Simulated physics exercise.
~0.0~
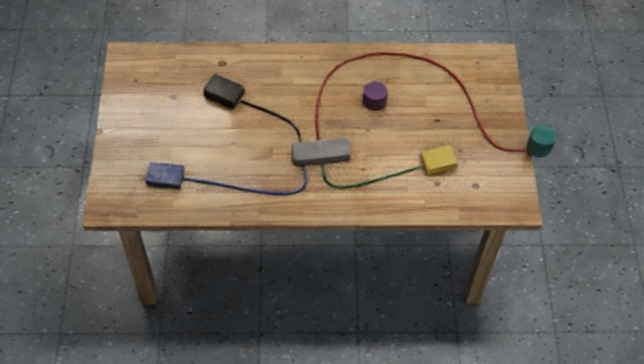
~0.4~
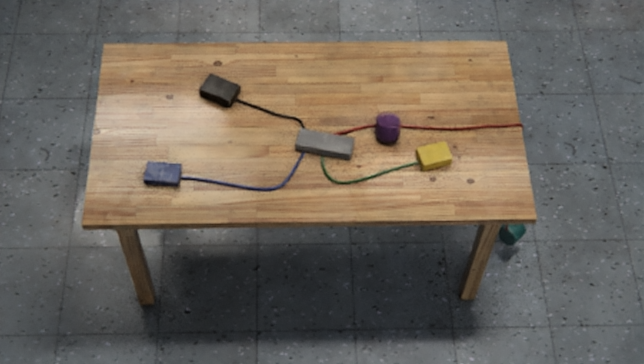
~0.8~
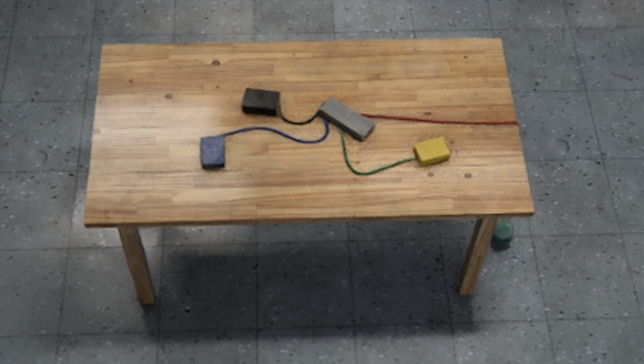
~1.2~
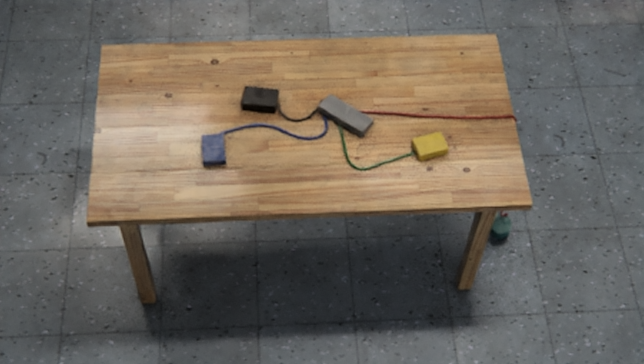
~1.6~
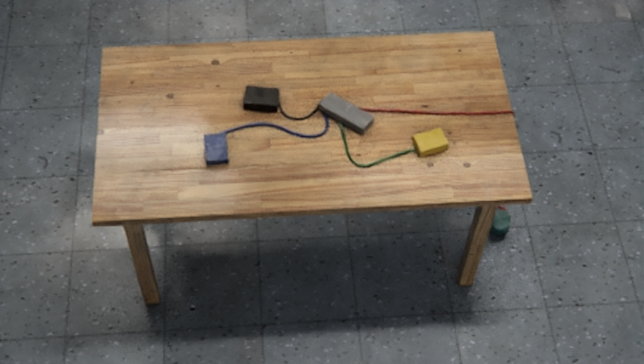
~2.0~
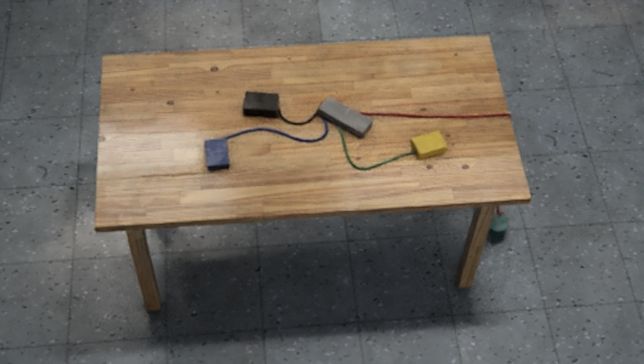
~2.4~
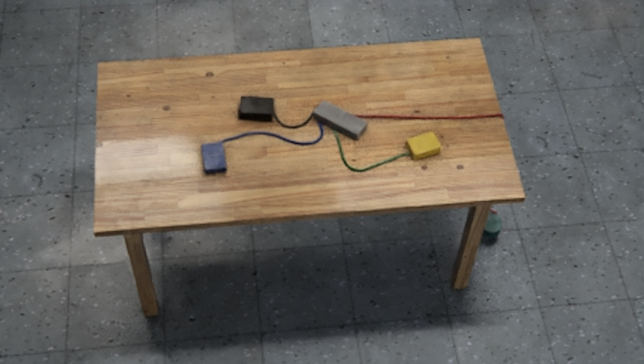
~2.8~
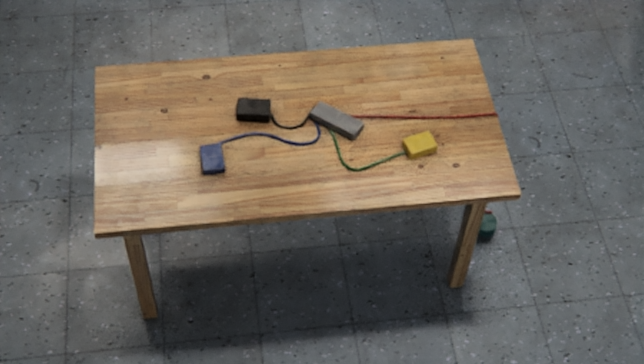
A table holds corded blocks as a teal one falls off, dragging others rightward.
